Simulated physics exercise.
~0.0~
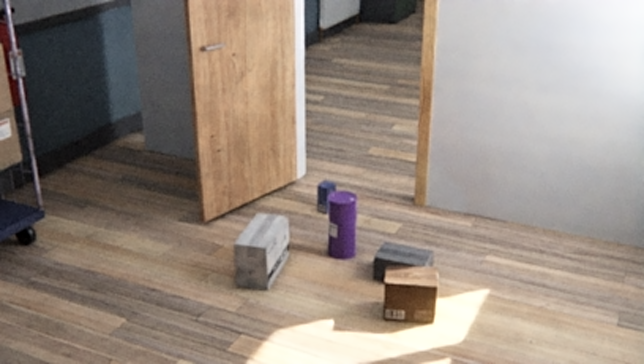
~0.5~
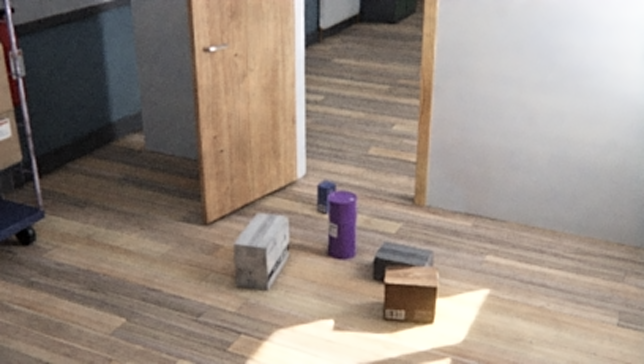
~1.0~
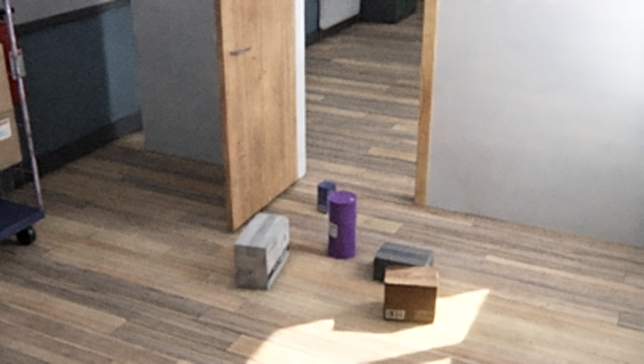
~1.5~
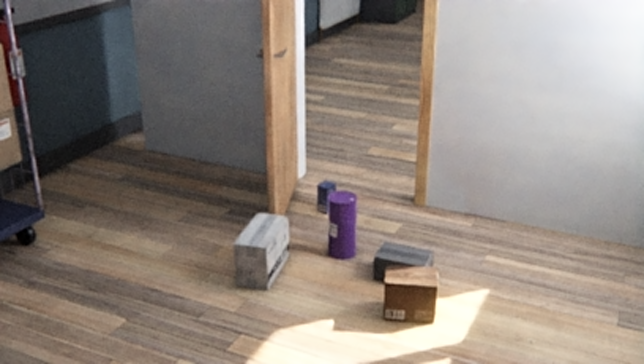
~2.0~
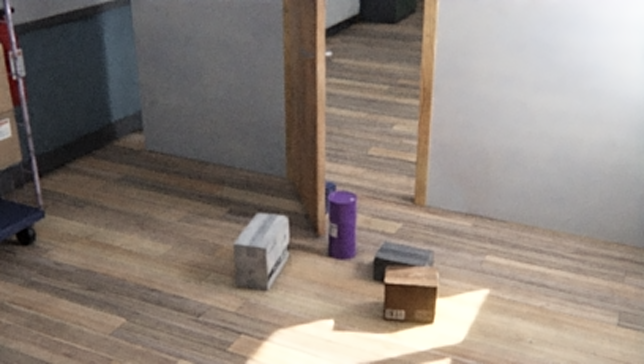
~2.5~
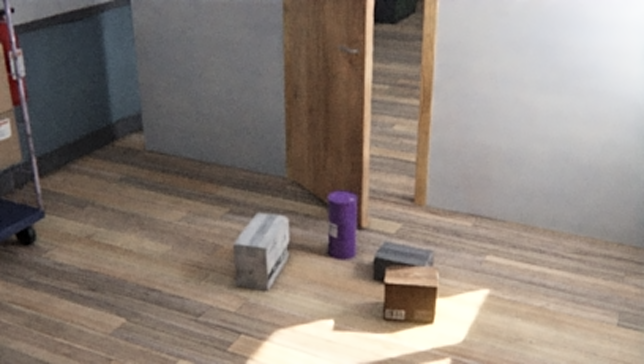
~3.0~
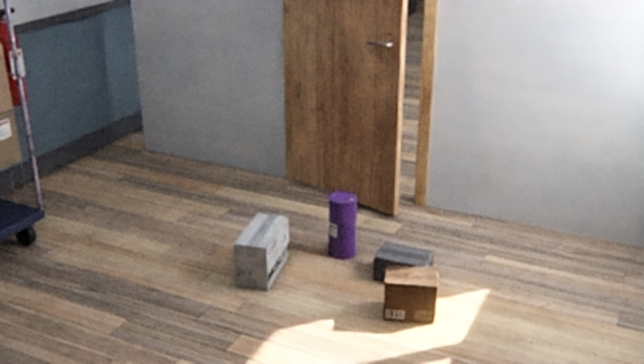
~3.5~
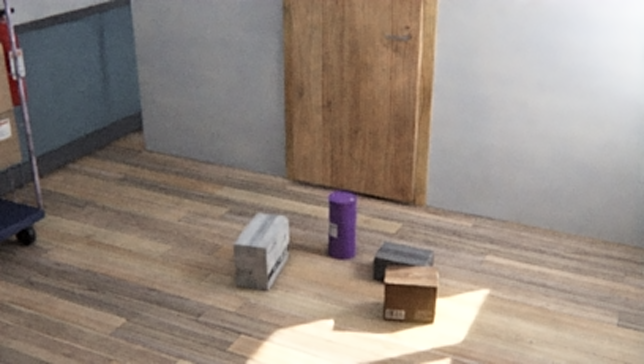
A wooden door swings from wide open toward its frame, passing behind a purple canister and hiding a small blue carton near the doorway, then closes fully, while the canister and the white, grey and brown boxes stay still on the wood floor.
